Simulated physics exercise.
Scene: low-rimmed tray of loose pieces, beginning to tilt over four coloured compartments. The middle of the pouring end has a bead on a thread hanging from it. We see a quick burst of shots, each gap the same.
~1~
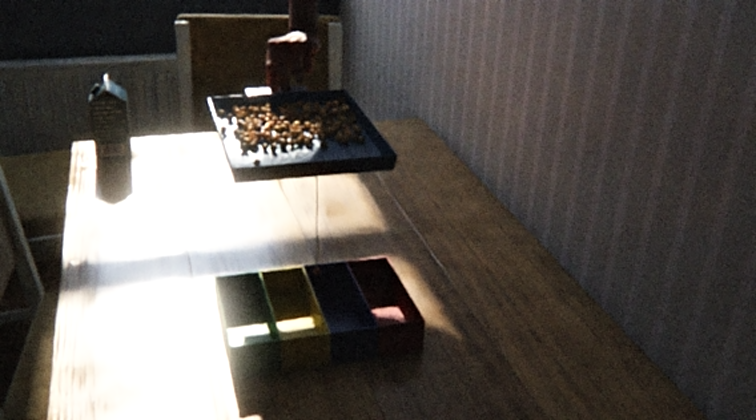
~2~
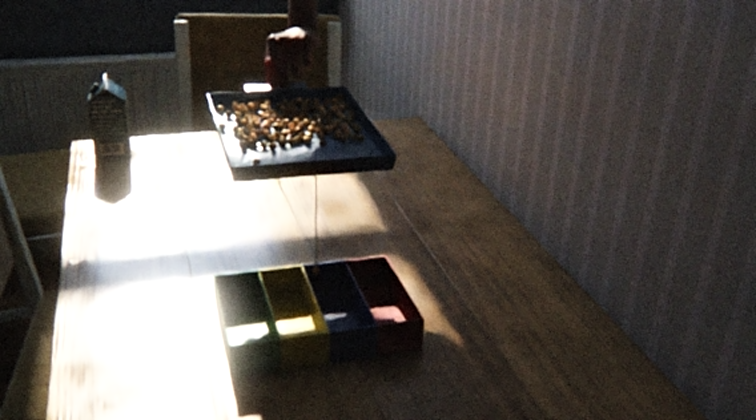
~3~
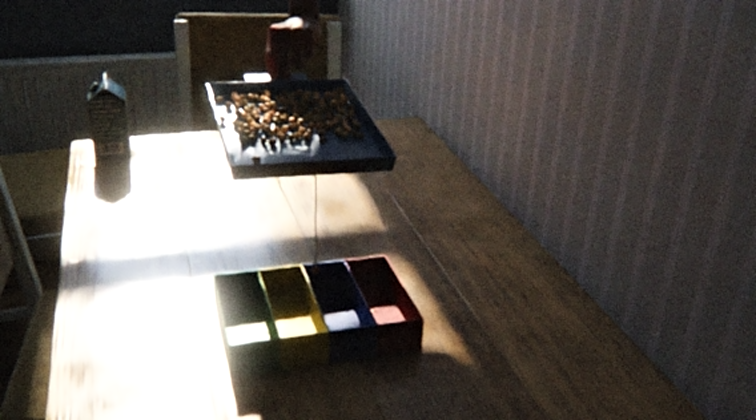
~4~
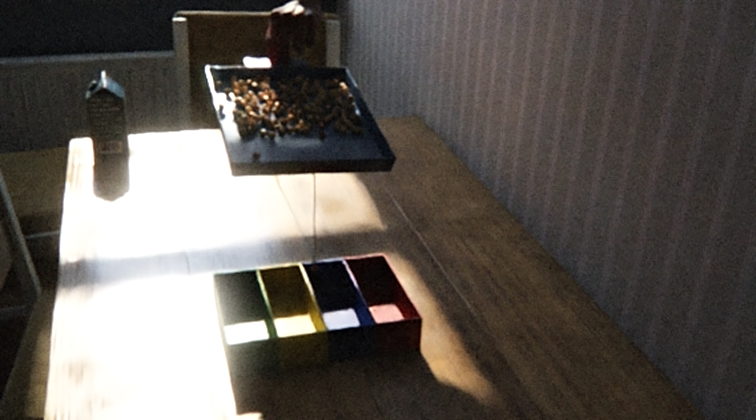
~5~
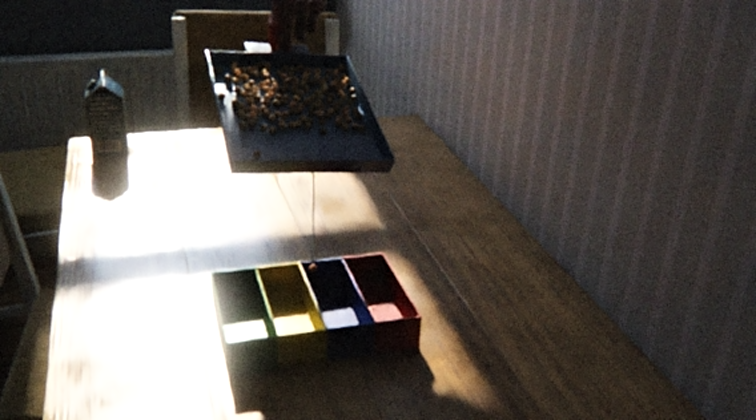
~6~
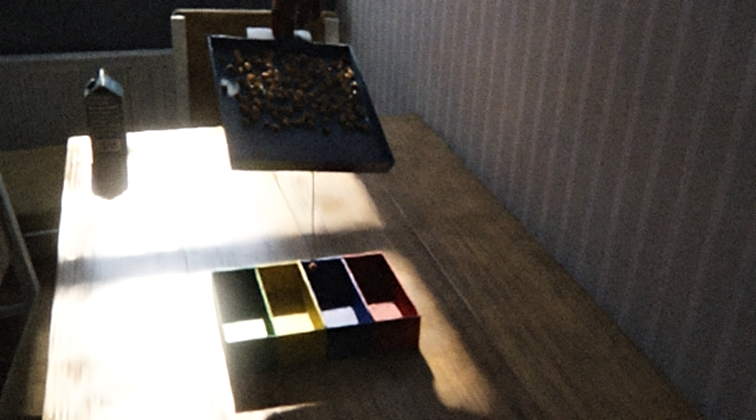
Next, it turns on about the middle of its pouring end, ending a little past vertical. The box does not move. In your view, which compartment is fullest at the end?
Fullest: The red compartment.
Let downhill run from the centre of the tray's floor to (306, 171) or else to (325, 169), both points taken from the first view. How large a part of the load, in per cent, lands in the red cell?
Well, 10 percent for one and then 40 percent for the other.
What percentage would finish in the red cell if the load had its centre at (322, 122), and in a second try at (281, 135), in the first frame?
You'd get 60 % the first time and 60 % the second.
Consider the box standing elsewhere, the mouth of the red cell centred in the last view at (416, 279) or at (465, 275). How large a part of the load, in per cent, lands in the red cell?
Roughly 30% on the first try and 0% on the second.
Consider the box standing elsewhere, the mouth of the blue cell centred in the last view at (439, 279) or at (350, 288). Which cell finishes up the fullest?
That yellow cell, and then red.
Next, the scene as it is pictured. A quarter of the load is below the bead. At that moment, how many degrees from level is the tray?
80 degrees.
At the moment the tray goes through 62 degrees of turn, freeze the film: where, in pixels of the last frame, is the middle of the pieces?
Its middle sits at about pixel (361, 164).
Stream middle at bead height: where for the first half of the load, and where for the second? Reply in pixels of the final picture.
I'd place the first part at (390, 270) and the rest at (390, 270).
Shortly afterwards, tray tipped steeply; the bulk on the tray; a little in the red cell; only a few in the blue cell; near a quarter falling or outside the box.
Next, tray tipped past a quarter turn; near a third on the tray; near a quarter in the red cell; only a few in the blue cell; near a third falling or outside the box.
Some moments later, tray tipped past a quarter turn; near two thirds in the red cell; a little in the blue cell; only a few in the yellow cell; near a third falling or outside the box.
In the end, tray tipped past a quarter turn; near two thirds in the red cell; a little in the blue cell; only a few in the yellow cell; none at all in the green cell; near a third outside the box.
